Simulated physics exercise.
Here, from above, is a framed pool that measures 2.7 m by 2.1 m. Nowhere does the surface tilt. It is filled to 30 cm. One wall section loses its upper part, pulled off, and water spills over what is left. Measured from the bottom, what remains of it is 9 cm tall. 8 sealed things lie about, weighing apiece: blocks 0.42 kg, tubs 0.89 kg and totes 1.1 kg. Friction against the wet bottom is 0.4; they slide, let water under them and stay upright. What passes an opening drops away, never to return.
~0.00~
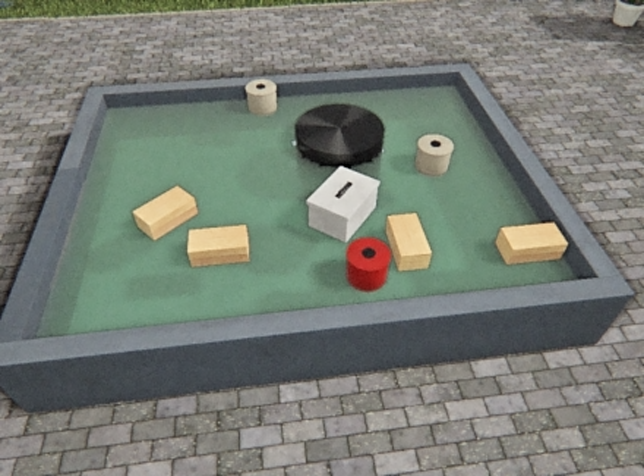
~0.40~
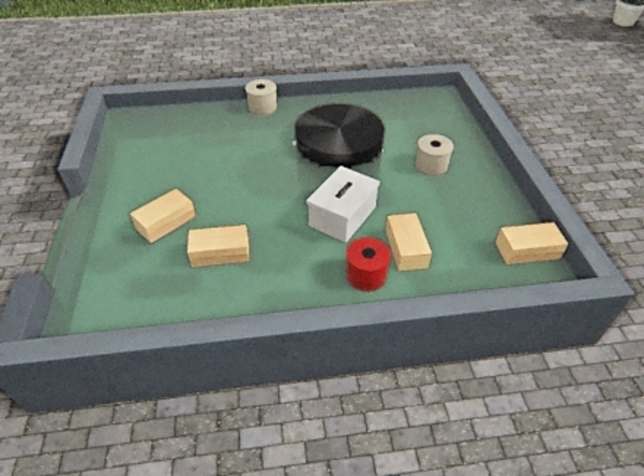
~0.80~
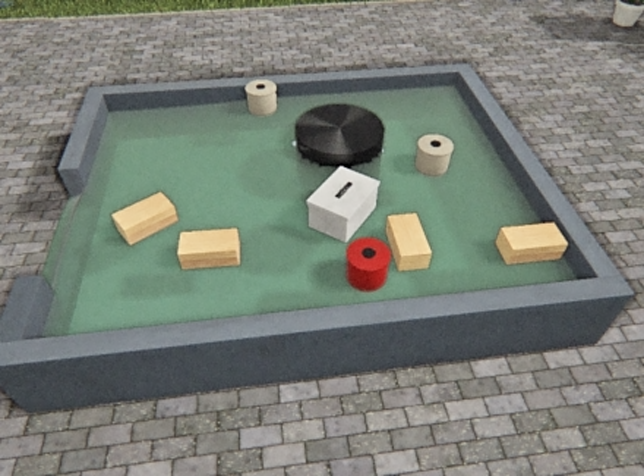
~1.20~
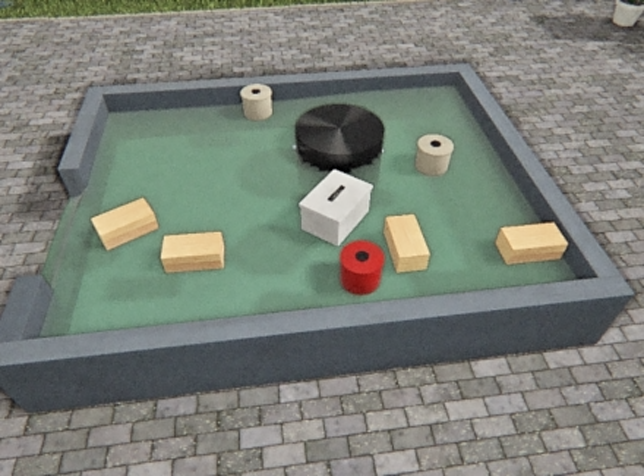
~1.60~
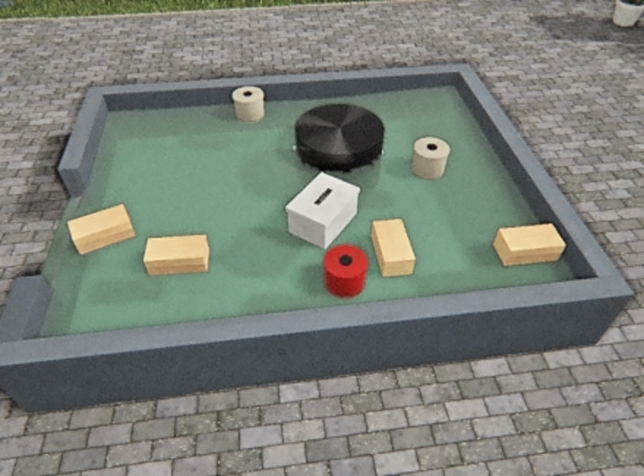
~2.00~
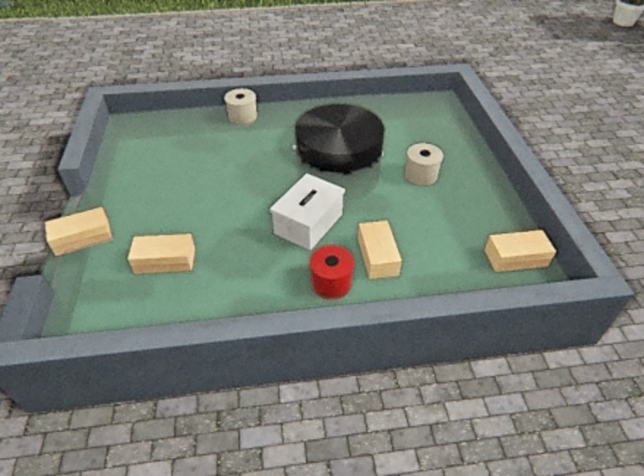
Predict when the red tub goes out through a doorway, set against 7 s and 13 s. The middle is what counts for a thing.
It goes out after 13 s, or not at all.
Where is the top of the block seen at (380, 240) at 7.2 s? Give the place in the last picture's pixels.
I'd expect it somewhere around (291, 259).
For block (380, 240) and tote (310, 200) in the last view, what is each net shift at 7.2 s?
Put simply, 60 cm for the first and 80 cm for the second.
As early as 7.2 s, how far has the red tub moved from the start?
Close to 80 cm.
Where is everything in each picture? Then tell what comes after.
The first frame shows the red tub at (369, 254), afloat; about 1610 L in view; 0 of 8 have shifted.
The second frame shows the red tub at (369, 254) floats; 30 cm deep round most things; 0 of 8 have shifted.
The third frame shows the red tub at (369, 254) floats; about 1550 L in view; 2 of 8 have shifted.
The fourth frame shows the red tub at (362, 257), afloat, 3 cm from its start; 28 cm deep round most things; 2 of 8 have shifted.
The fifth frame shows the red tub at (346, 261) floats, 11 cm from its start; about 1470 L in view; 6 of 8 have shifted.
The sixth frame shows the red tub at (332, 262) floats, 18 cm from its start; about 1430 L in view; 8 of 8 have shifted.
After 3.2 s the red tub is near (298, 268), 0.4 m from its start, afloat; 1 of 8 are out; 7 afloat.
After 7.2 s the red tub is near (223, 277), 0.7 m from its start, afloat; 2 of 8 are out; 6 afloat.
After 12.0 s the red tub is near (143, 279), 1.1 m from its start, afloat; 2 of 8 are out; 6 afloat.
After 16.0 s the red tub is near (78, 266), 1.5 m from its start, afloat; 3 of 8 are out; 5 afloat.
